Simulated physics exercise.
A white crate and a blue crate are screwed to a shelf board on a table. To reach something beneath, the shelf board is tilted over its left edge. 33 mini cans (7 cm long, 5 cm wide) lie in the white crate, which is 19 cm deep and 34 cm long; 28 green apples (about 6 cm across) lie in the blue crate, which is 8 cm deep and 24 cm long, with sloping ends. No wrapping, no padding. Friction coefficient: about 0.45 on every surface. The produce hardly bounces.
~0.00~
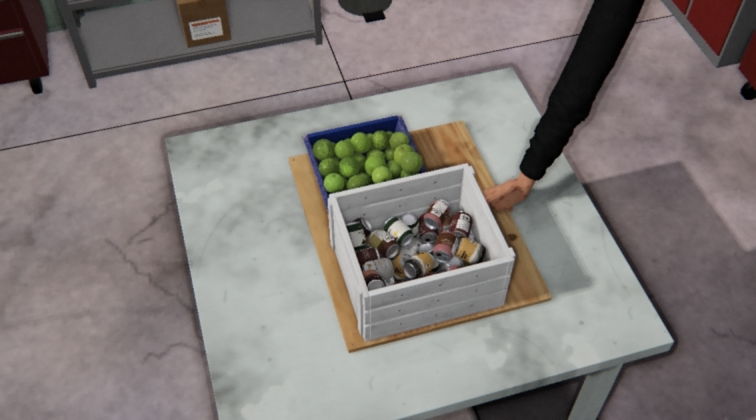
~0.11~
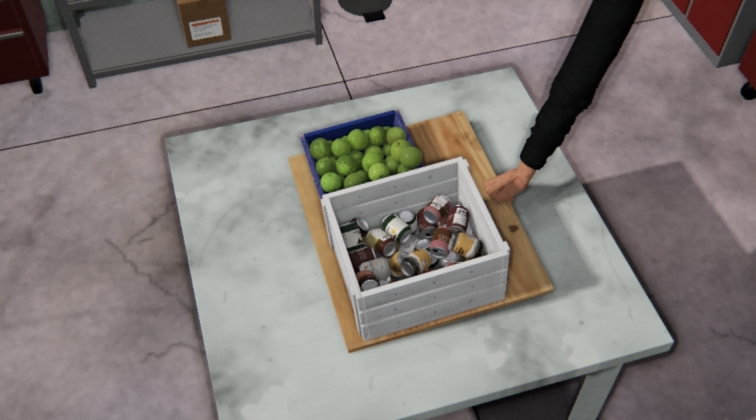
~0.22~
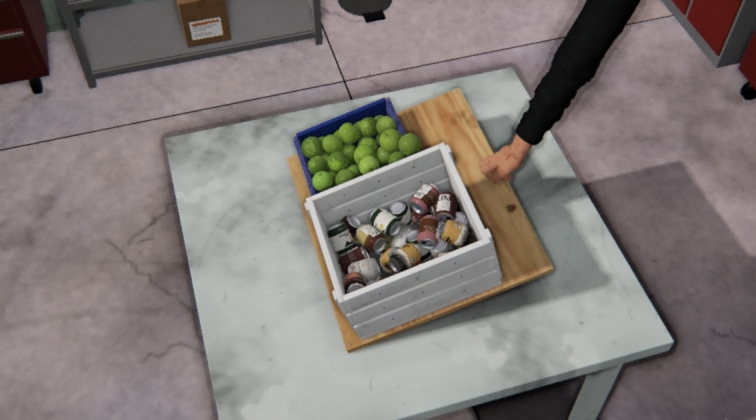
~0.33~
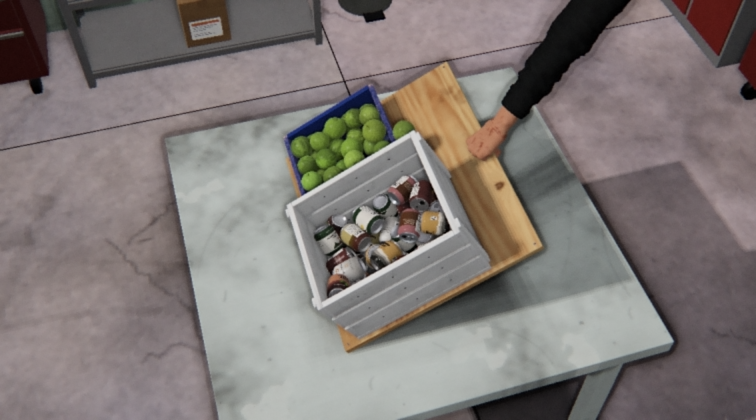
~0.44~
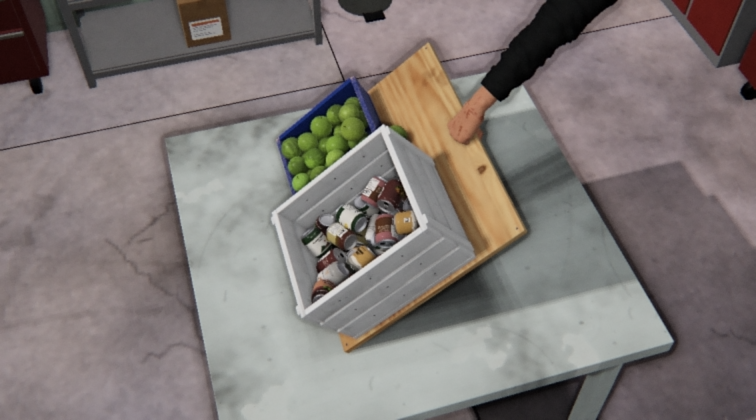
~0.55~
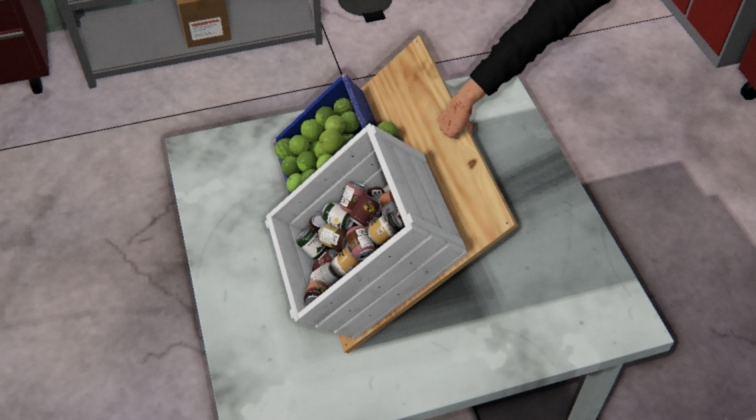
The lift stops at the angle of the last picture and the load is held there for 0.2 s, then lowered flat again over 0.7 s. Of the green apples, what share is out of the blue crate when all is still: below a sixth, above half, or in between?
The blue crate loses fewer than one in six of its green apples.
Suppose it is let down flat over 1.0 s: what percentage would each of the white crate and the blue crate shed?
In that case white crate 0, blue crate 10 per cent.
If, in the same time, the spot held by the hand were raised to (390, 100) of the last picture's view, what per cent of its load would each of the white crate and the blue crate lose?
In that case white crate 20, blue crate 50 per cent.
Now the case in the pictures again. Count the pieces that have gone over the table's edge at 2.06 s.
Roughly 0.
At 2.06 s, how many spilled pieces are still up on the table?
Some 2 pieces.
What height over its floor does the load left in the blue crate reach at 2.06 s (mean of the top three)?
About 12 cm.
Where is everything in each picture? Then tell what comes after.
In the first frame (each is followed by its nearest rim corner in this view, unless another is named), blue crate (by its farthest rim corner), (398, 117); white crate, (369, 294); 0° from level; none out.
The second frame shows blue crate, (395, 111); white crate, (362, 295); 4° from level.
The third frame shows blue crate, (385, 99); white crate, (344, 298); 15° from level.
The fourth frame shows white crate, (322, 305); 28° from level; 1 out, the lowest apple at (404, 132).
The fifth frame shows white crate, (305, 313); 39° from level; 1 out.
The sixth frame shows white crate, (298, 316); 43° from level; 1 out, the lowest apple at (387, 133).
After 0.79 s, tilt 43°; white crate 33 in, 0 out and blue crate 27 in, 1 out.
After 1.09 s, tilt 22°; white crate 33 in, 0 out and blue crate 27 in, 1 out.
After 1.51 s, tilt 0°; white crate 33 in, 0 out and blue crate 26 in, 2 out.
Outcome (at 2.06 s), white crate 33 in, 0 out and blue crate 26 in, 2 out. Asked share, 2 of 28, 7 per cent.
